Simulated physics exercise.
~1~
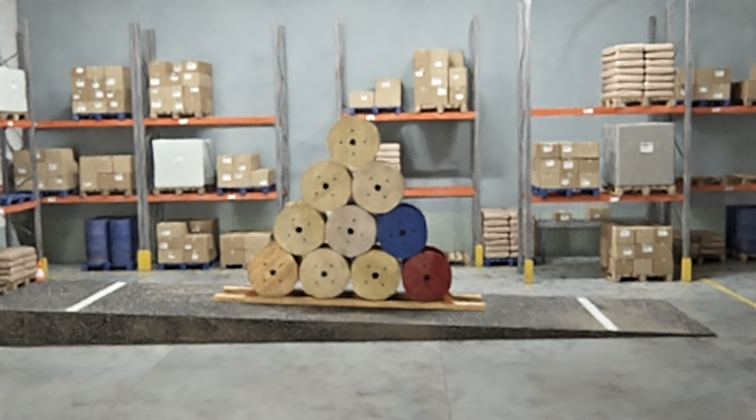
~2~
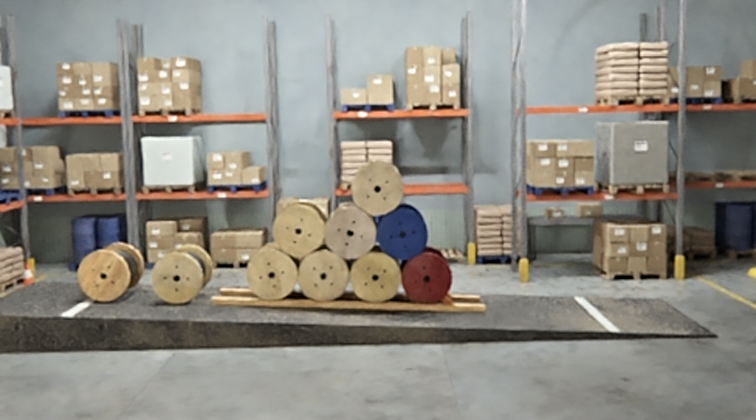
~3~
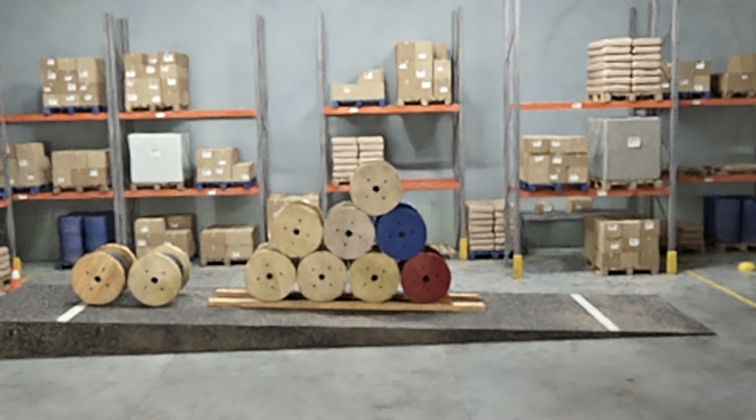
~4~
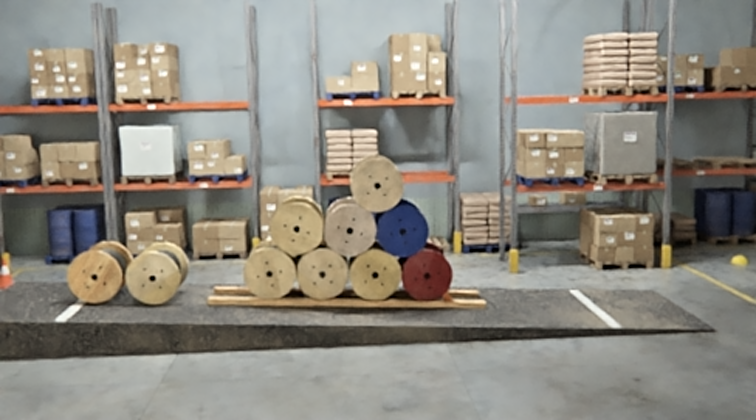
A pyramid of cable reels stood on wooden bearers in a warehouse, then two reels came off to the left and the top one settled lower, while the red and blue reels stayed put on the right, and nothing else fell.
